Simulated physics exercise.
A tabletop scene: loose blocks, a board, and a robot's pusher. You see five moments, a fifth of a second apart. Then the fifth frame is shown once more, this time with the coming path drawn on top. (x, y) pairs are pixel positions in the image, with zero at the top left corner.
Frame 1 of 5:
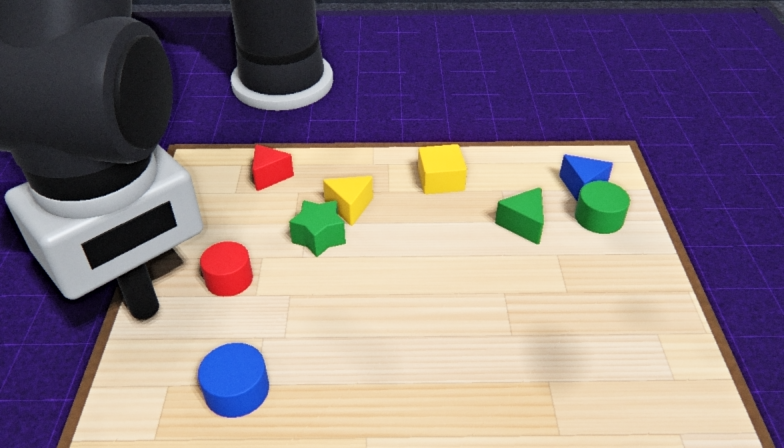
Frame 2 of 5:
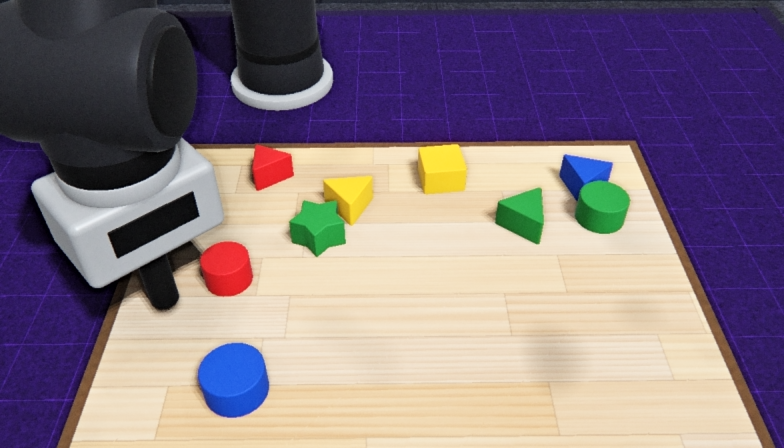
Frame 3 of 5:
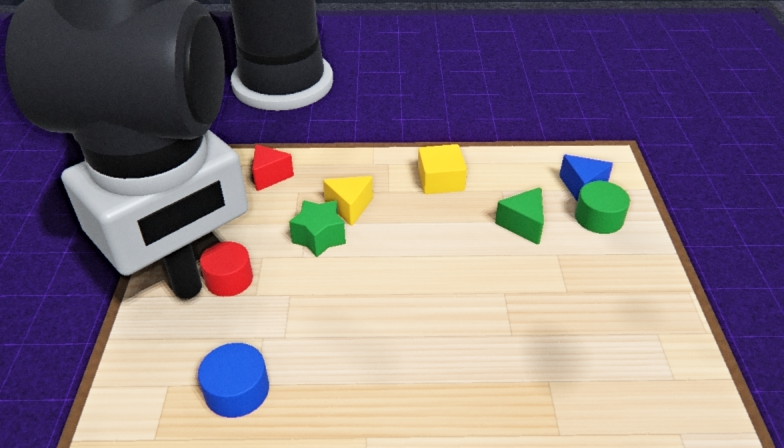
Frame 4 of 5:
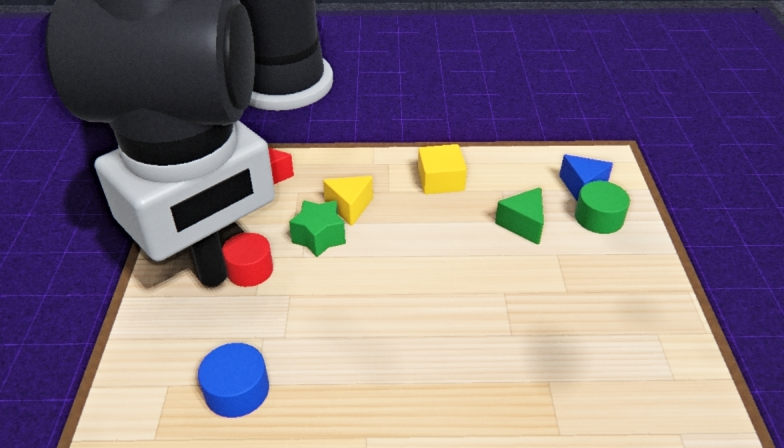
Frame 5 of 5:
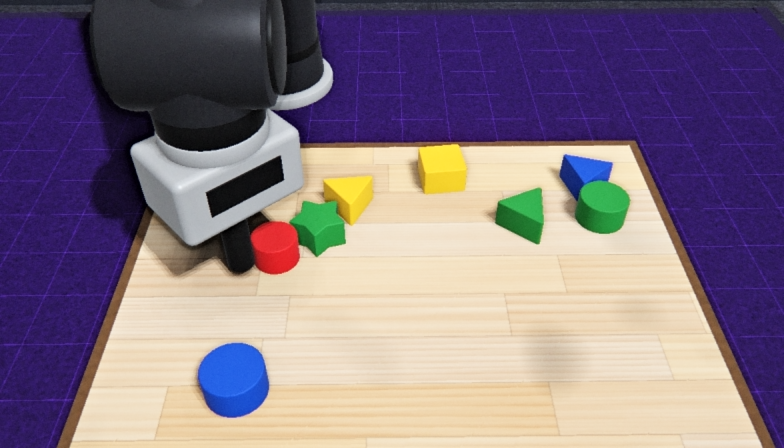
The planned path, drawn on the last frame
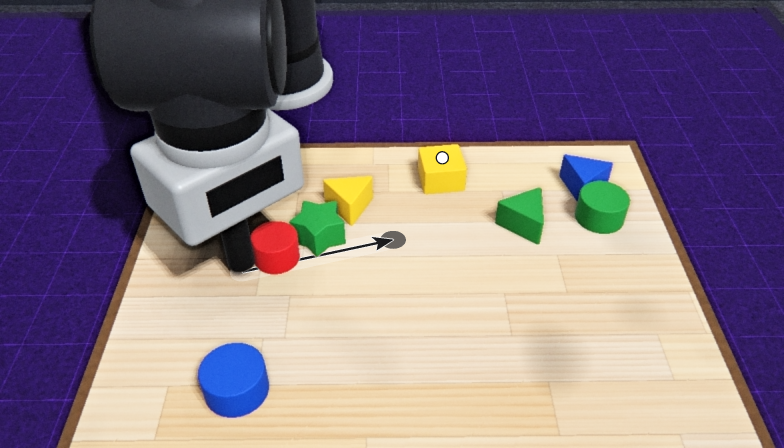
Robot arm moving right across a wooden board and pushing a red circular block up beside a green star block.
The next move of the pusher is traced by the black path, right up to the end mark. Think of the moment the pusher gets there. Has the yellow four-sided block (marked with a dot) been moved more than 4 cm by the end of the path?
I'd say no.
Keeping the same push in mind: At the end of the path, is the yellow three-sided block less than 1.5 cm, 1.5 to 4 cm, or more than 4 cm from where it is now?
Its displacement is above 4 cm.
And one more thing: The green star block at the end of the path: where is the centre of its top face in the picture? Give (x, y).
Answer: (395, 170).
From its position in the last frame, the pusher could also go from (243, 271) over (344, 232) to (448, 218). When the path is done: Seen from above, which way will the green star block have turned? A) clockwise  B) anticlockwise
B.
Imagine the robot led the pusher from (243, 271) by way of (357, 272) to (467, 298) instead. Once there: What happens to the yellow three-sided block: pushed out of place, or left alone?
Displaced, by a centimetre or more.
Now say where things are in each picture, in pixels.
Pusher tip at (145, 309); block tops, red circle at (224, 257); green star block at (318, 215); yellow three-sided block at (349, 186); yellow four-sided block at (442, 158), in the first frame.
Pusher at (165, 299); blocks unchanged, in the second frame.
Pusher at (188, 289); blocks unchanged, in the third frame.
Pusher at (214, 276); red circle at (246, 248), in the fourth frame.
Pusher at (242, 263); red circle at (274, 236); green star block at (318, 215); yellow three-sided block at (349, 186); yellow four-sided block at (442, 158), in the fifth frame.
Path on the board, in a line from (243, 271) to (393, 240); the dot is on the yellow four-sided block.
What follows on the original path. One third of the way, pusher at (294, 252); red circle at (319, 219); green star block at (352, 200); yellow three-sided block at (361, 176), turned 40° anticlockwise.
Two thirds of the way, pusher at (345, 242); red circle at (361, 206); green star block at (379, 182), turned 15° anticlockwise; yellow three-sided block at (372, 159), turned 65° anticlockwise.
At the end, pusher at (393, 232); red circle at (397, 194); green star block at (394, 169), turned 40° anticlockwise; yellow three-sided block at (371, 151), turned 90° anticlockwise; yellow four-sided block in place.
